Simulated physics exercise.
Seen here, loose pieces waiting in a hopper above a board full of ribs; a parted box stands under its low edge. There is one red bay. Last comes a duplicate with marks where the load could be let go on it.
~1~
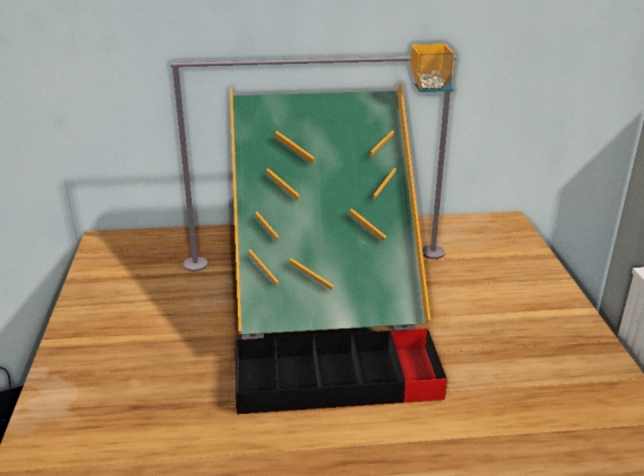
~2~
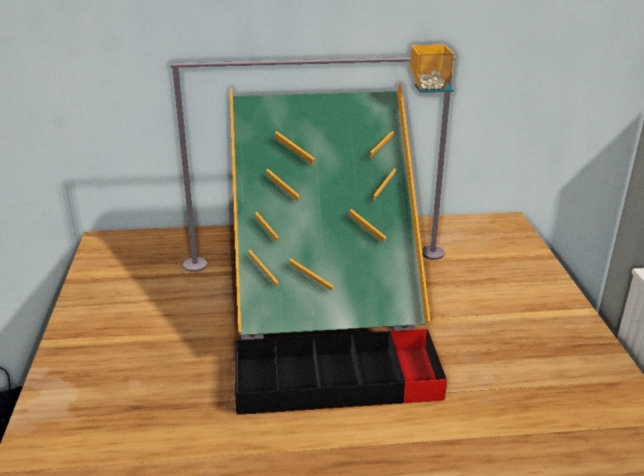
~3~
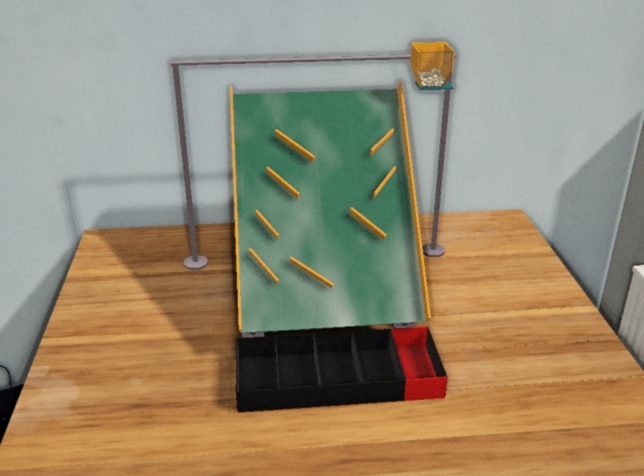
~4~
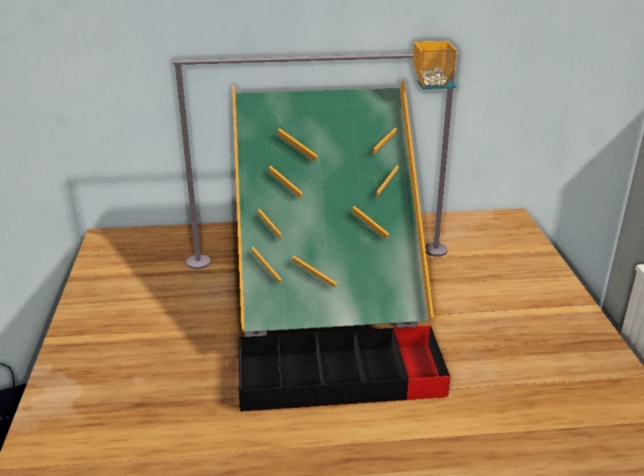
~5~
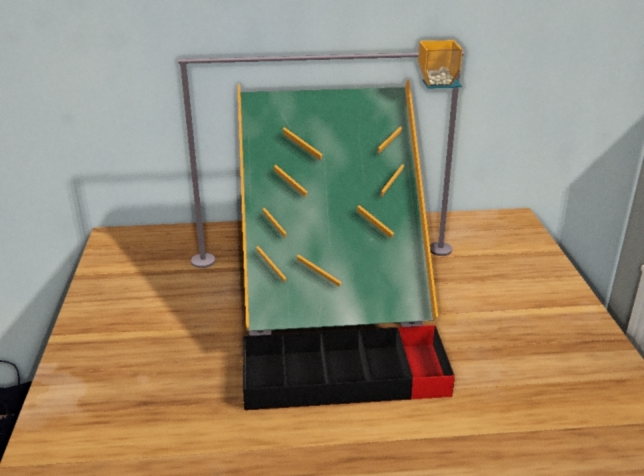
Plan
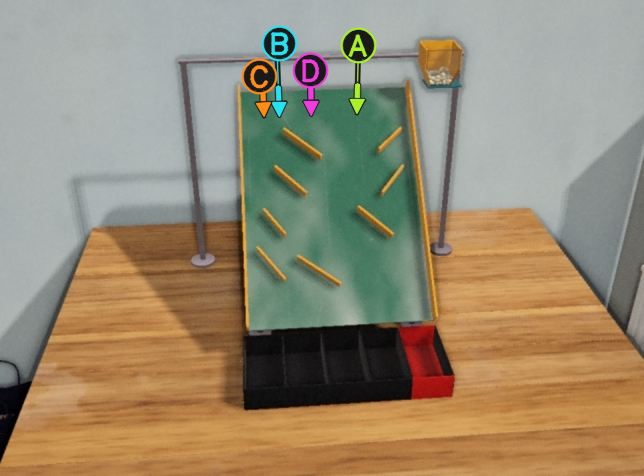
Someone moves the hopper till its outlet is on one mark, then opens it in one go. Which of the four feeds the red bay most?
The answer is mark A.
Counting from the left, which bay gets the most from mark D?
The fourth.
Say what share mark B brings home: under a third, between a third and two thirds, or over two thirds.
It is under a third.
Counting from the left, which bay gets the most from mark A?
The fifth from the left.
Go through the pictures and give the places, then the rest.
In the first frame, hopper at (428, 82), white beans, door shut.
In the second frame, ribs (276, 132) to (314, 159), (372, 152) to (393, 131), (267, 169) to (299, 196).
In the third frame, ribs (375, 193) to (395, 167), (256, 210) to (278, 235), (351, 208) to (386, 236).
In the fourth frame, ribs (252, 247) to (281, 280), (293, 256) to (336, 284).
In the fifth frame, red bay at (433, 386), number 5 of 5 from the left.
On the marked copy, mark A meets the board at (357, 108); mark B meets the board at (279, 111); mark C meets the board at (263, 111); mark D meets the board at (311, 110).
If A is chosen, about half in the red bay, about a third in other bays, a small part held on the board.
If B is chosen, a small part in the red bay, most in other bays, a stray few held on the board.
If C is chosen, a stray few in the red bay, most in other bays, a small part held on the board.
If D is chosen, a small part in the red bay, most in other bays, a stray few held on the board, a stray few outside the box.
